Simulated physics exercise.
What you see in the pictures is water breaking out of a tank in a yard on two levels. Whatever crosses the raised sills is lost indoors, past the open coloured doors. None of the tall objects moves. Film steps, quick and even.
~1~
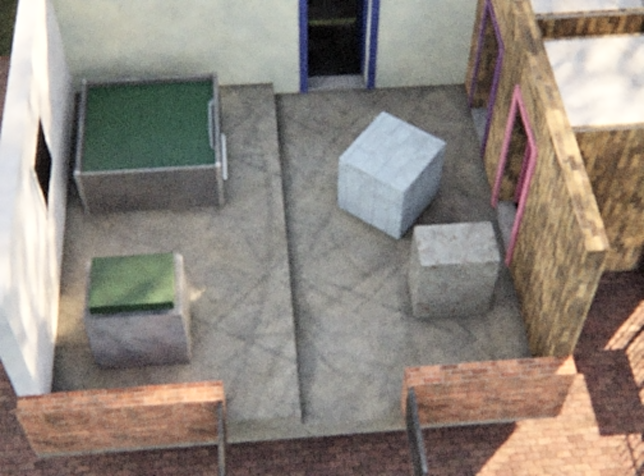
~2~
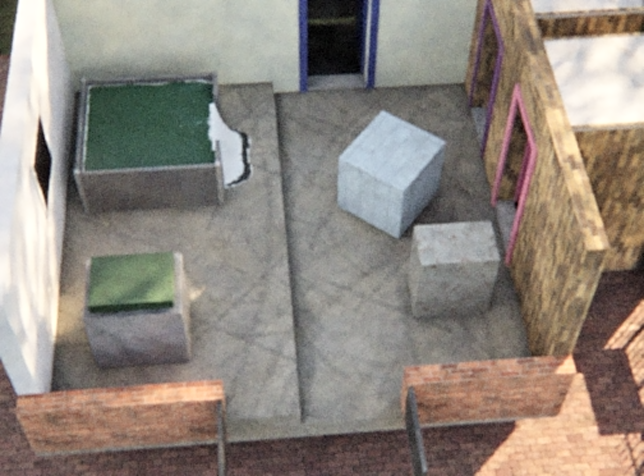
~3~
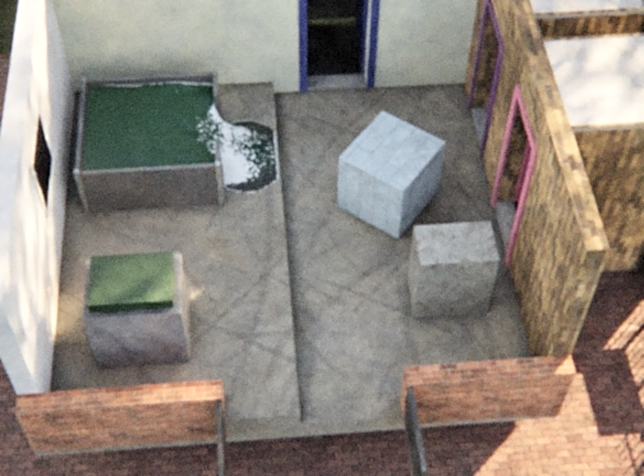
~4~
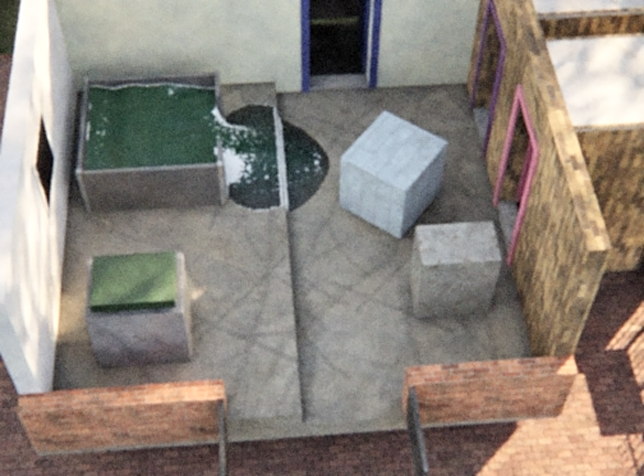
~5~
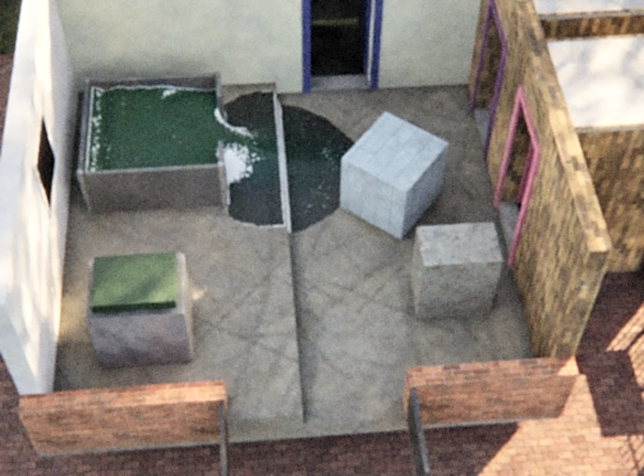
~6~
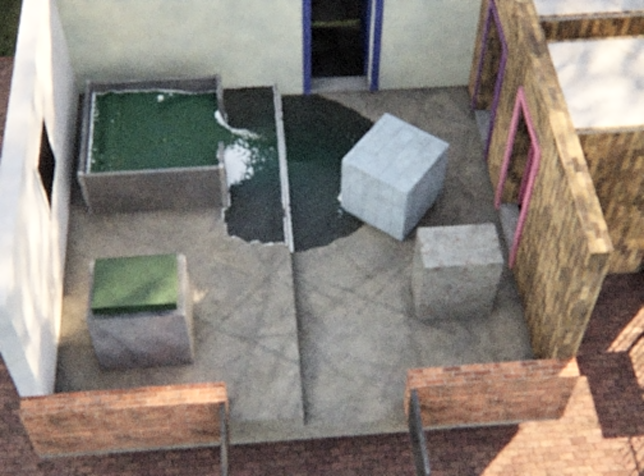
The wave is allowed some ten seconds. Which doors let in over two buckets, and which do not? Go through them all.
As I see it, the blue door will let through over two buckets; the purple door will let through over two buckets; the pink door will let through no more than two buckets.
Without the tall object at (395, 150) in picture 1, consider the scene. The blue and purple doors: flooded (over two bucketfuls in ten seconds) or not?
Outcome: Blue admits too much; purple admits too much.
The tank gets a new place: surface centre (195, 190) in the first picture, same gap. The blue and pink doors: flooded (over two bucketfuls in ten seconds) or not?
Result - blue door: Overshoots; pink door: Overshoots.
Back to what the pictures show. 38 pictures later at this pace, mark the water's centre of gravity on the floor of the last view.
About (320, 198) in the last view.
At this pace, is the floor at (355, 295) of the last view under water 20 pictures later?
Verdict: Flooded.
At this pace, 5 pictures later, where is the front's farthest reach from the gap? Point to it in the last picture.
Best guess: Near (467, 99).
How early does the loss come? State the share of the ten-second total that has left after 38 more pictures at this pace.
It should be close to 65 percent by then.
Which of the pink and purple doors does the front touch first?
It would be the one in purple.
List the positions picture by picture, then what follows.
Still water in the water tank at (150, 127), in the first frame.
Water pours out at (217, 143) and has run to (244, 177), in the second frame.
Water pours out at (217, 145) and has run to (278, 165), in the third frame.
Water pours out at (219, 145) and has run to (322, 170), in the fourth frame.
The front is at a hidden place, out from the gap at (220, 146), in the fifth frame.
Water pours out at (221, 147) and has run to a hidden place, in the sixth frame.
A moment on, water covers 35 % of the floor; the blue door wet at the sill, nothing in, the purple door under two buckets in, the pink door not reached.
Next, water covers 40 % of the floor; the blue door under two buckets in, the purple door over two buckets in, the pink door not reached.
Then, water covers 50 % of the floor; the blue door over two buckets in, the purple door far over two buckets in, the pink door wet at the sill, nothing in.
Later, water covers 55 % of the floor; the blue door over two buckets in, the purple door far over two buckets in, the pink door wet at the sill, nothing in.
In the end, water covers 55 % of the floor; the blue door over two buckets in, the purple door far over two buckets in, the pink door wet at the sill, nothing in.
